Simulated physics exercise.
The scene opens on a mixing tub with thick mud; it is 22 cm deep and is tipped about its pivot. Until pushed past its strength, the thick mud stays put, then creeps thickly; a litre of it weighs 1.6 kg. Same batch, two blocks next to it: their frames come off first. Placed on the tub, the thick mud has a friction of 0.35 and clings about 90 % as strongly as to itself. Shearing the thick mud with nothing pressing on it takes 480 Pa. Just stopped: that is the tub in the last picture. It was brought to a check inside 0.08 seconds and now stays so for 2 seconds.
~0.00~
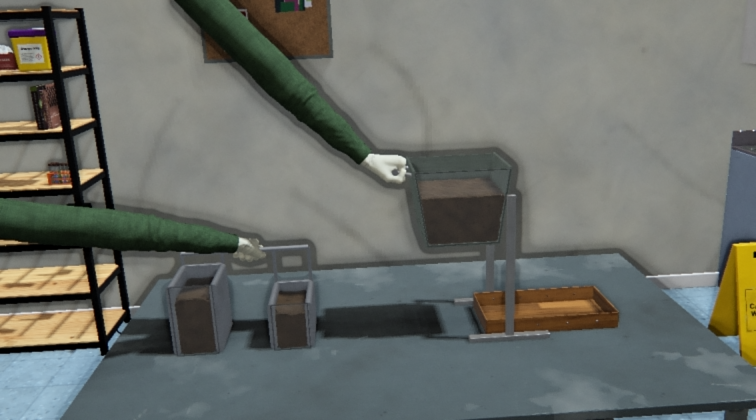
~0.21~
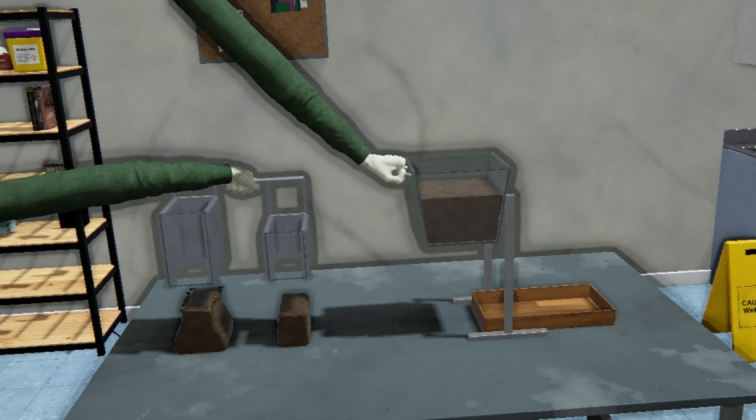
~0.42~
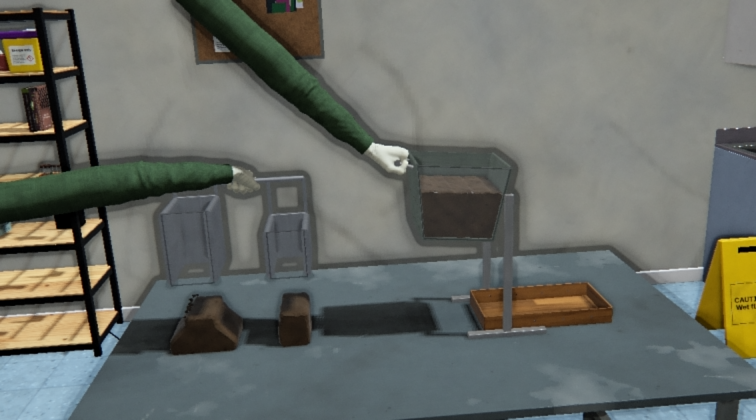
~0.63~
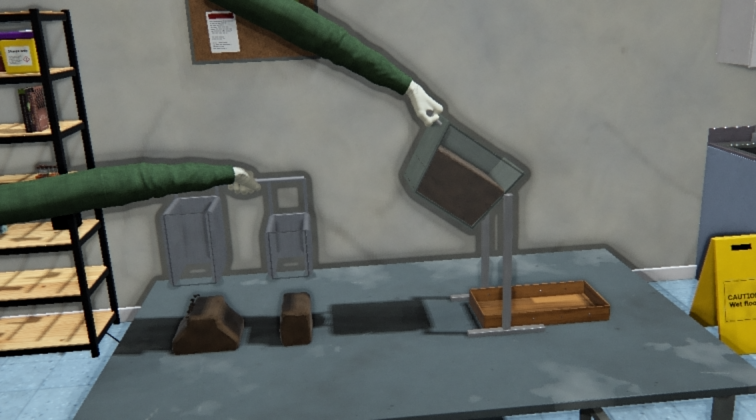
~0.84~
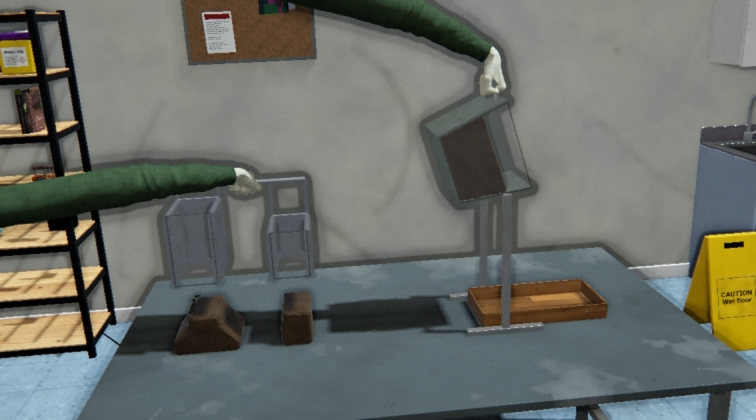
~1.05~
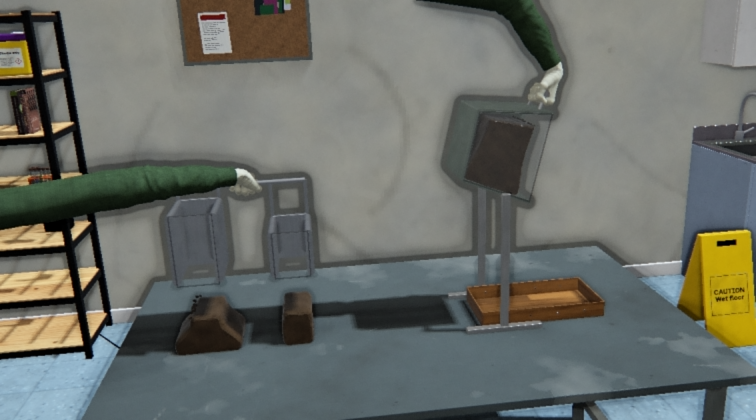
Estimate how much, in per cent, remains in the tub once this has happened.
I would say about 0 per cent remains in the tub.
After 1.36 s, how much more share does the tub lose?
Roughly 30 per cent of the load.
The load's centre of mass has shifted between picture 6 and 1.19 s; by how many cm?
The distance comes to some 10 cm.
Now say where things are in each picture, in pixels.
In the first picture, handle-side rim at (416, 173), tilt 0 degrees; top of the thick mud at (428, 198); blocks stand 18 cm, 12 cm (left to right).
In the second picture, handle-side rim at (416, 173), tilt 0 degrees; top of the thick mud at (428, 198); blocks stand 14 cm, 11 cm (left to right).
In the third picture, handle-side rim at (419, 165), tilt 5 degrees; top of the thick mud at (427, 192); blocks stand 12 cm, 11 cm (left to right).
In the fourth picture, handle-side rim at (451, 123), tilt 36 degrees; top of the thick mud at (439, 151); blocks stand 12 cm, 11 cm (left to right).
In the fifth picture, handle-side rim at (508, 103), tilt 73 degrees; top of the thick mud at (481, 119); blocks stand 12 cm, 11 cm (left to right).
In the sixth picture, handle-side rim at (553, 115), tilt 104 degrees; top of the thick mud at (495, 120); blocks stand 12 cm, 11 cm (left to right).
After 1.19 s, the tub is at 104 degrees and holds 69 %.
After 1.36 s, the tub is at 104 degrees and holds 29 %.
After 1.53 s, the tub is at 104 degrees and holds 18 %.
After 1.70 s, the tub is at 104 degrees and holds 6 %.
After 3.05 s, at the end, the tub is at 104 degrees and holds 0 %.
